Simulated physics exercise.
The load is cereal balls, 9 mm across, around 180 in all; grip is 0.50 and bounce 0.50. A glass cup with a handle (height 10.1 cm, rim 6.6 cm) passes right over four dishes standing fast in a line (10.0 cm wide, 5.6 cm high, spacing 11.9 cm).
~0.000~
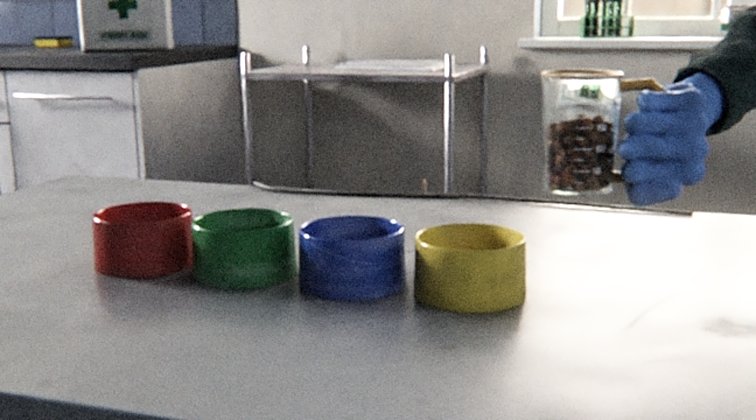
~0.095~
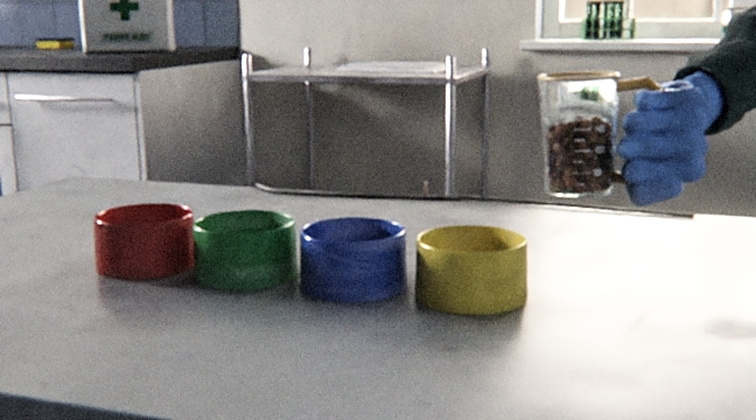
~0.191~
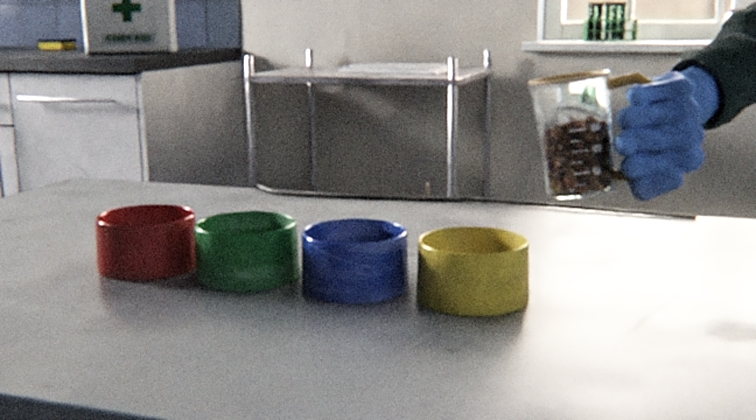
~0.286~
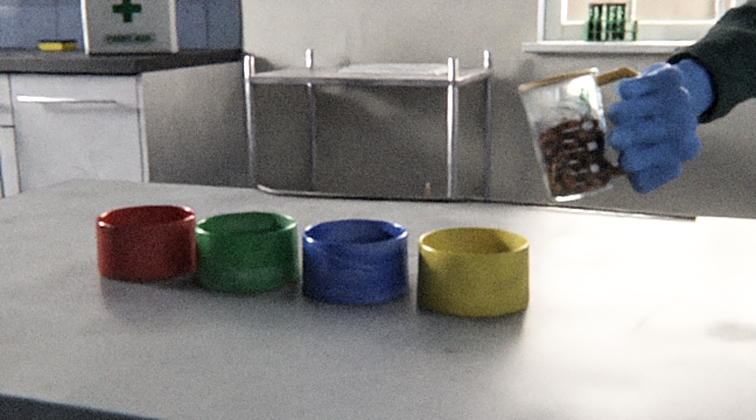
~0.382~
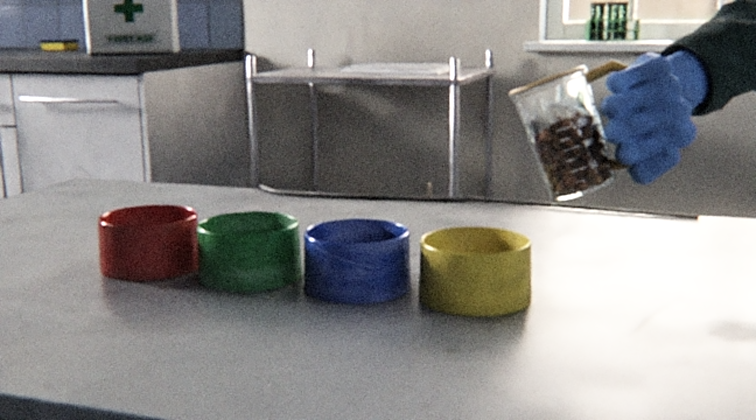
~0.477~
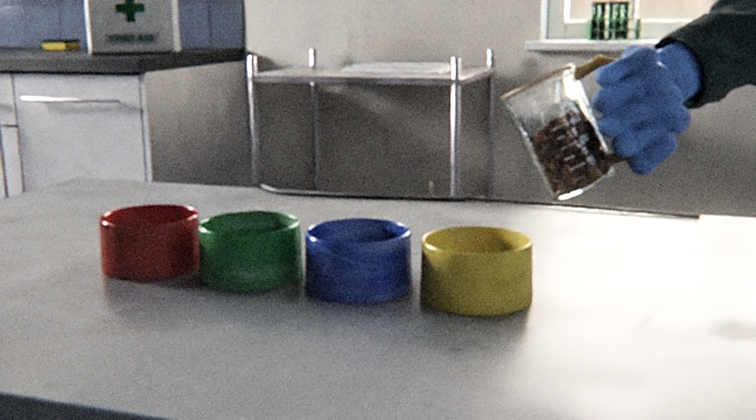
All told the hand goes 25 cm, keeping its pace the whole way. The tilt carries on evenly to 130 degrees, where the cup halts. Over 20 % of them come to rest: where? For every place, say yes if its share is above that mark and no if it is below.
Red: No, blue: Yes, green: No, yellow: No, counter: Yes.
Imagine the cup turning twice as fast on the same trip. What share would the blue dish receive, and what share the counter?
In that case the blue dish gets 0 while the counter gets 0.
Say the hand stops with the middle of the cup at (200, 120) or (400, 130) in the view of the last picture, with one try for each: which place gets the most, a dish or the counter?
Try 1 - blue; try 2 - blue.
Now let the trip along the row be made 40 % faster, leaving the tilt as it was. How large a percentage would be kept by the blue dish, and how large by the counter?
Shares: Blue 100, counter 0.
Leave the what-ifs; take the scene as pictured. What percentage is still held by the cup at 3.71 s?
Roughly 0 %.
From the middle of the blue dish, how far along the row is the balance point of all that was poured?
About 3 cm, toward higher x.
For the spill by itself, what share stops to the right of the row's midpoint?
100 %.
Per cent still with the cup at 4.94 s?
Roughly 0 per cent of the load.
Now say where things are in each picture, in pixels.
In the first frame, cup at (580, 132), tilt 0 degrees, lip at (544, 74), moved 0.0 cm; middle of the pieces at (576, 154); yellow dish at (470, 237); blue dish at (352, 228); green dish at (243, 220); red dish at (143, 213).
In the second frame, cup at (579, 134), tilt 2 degrees, lip at (541, 77), moved 0.2 cm; middle of the pieces at (576, 156).
In the third frame, cup at (575, 135), tilt 8 degrees, lip at (531, 83), moved 0.7 cm; middle of the pieces at (574, 158).
In the fourth frame, cup at (569, 135), tilt 14 degrees, lip at (520, 88), moved 1.2 cm; middle of the pieces at (571, 158).
In the fifth frame, cup at (565, 135), tilt 20 degrees, lip at (512, 93), moved 1.7 cm; middle of the pieces at (569, 157).
In the sixth frame, cup at (561, 134), tilt 27 degrees, lip at (503, 98), moved 2.2 cm; middle of the pieces at (567, 155); yellow dish at (477, 240); blue dish at (358, 231); green dish at (249, 223); red dish at (150, 215). Its pace works out near 65 degrees a second; the hand travels 5 cm a second.
After 2.42 s, tilt 130 degrees; cup holds 0 %, blue 55 %.
Then, at 3.71 s, tilt 130 degrees; cup holds 0 %, blue 55 %.
Then, at 4.94 s, tilt 130 degrees; cup holds 0 %, blue 55 %.
In the end, at 5.2 s, red 0 %, blue 55 %, green 0 %, yellow 0 %, counter 45 %.
